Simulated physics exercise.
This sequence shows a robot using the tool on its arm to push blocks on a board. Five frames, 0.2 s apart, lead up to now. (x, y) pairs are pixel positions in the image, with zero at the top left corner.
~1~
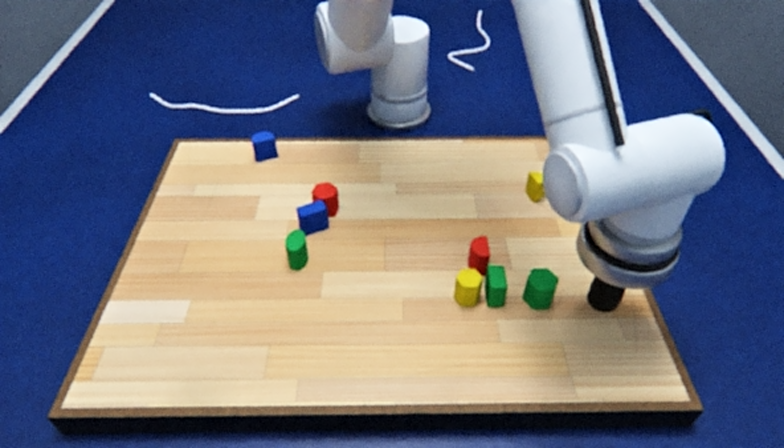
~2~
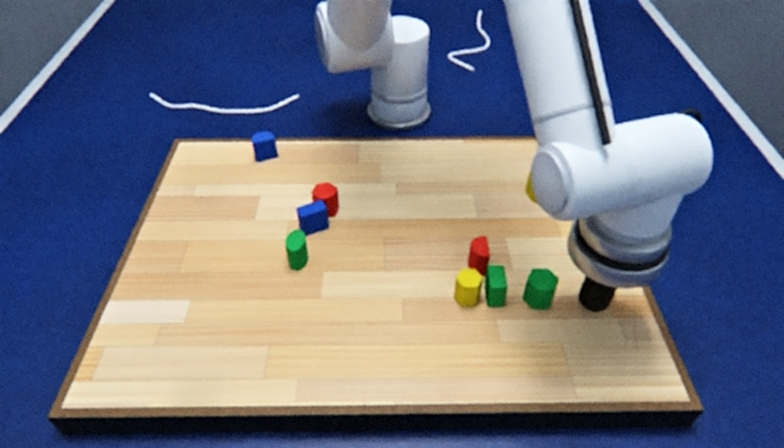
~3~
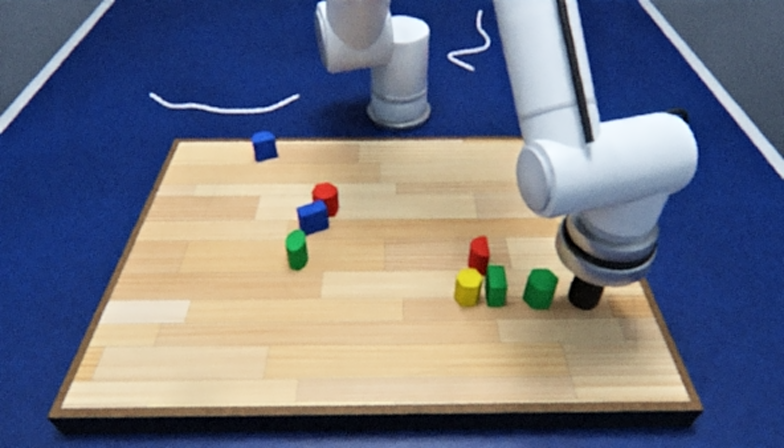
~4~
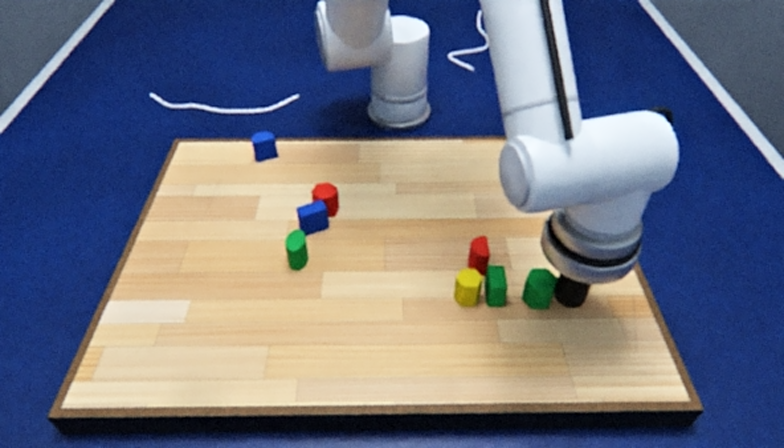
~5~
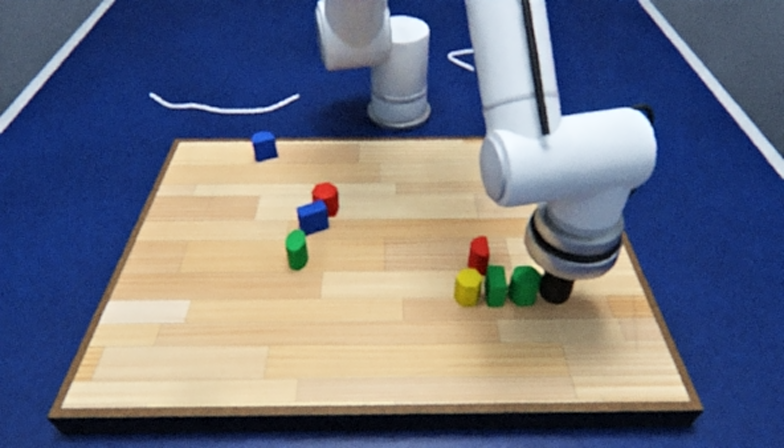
A white robot arm moved left across the wooden board with its black tip, then pushed a green six-sided block closer to the green rectangular one, while the other colored blocks stayed still.
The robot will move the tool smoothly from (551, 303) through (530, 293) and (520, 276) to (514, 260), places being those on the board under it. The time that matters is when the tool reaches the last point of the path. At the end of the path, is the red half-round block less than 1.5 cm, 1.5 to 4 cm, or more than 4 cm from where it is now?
The best fit is under 1.5 cm.
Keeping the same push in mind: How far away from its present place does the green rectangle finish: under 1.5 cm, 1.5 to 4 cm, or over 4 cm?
Offset: 1.5 to 4 cm.
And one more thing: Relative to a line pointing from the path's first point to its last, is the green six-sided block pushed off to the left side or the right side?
It's going to go left.
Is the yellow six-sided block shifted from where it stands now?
My answer is yes.
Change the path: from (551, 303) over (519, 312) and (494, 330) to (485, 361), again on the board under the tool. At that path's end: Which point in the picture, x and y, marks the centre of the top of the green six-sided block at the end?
Near (505, 272).
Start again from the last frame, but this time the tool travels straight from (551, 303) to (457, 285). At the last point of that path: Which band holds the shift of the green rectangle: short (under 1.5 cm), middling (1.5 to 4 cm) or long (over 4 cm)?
That block covers upwards of 4 cm.
On the path given first. Halfway along, tool (526, 274); yellow six-sided block (462, 279); green rectangle (482, 275), turned 30° anticlockwise; green six-sided block (499, 264), turned 35° anticlockwise.
At the end, tool (516, 251); yellow six-sided block (462, 279); red half-round block in place; green rectangle (482, 275), turned 30° anticlockwise; green six-sided block (499, 264), turned 40° anticlockwise.
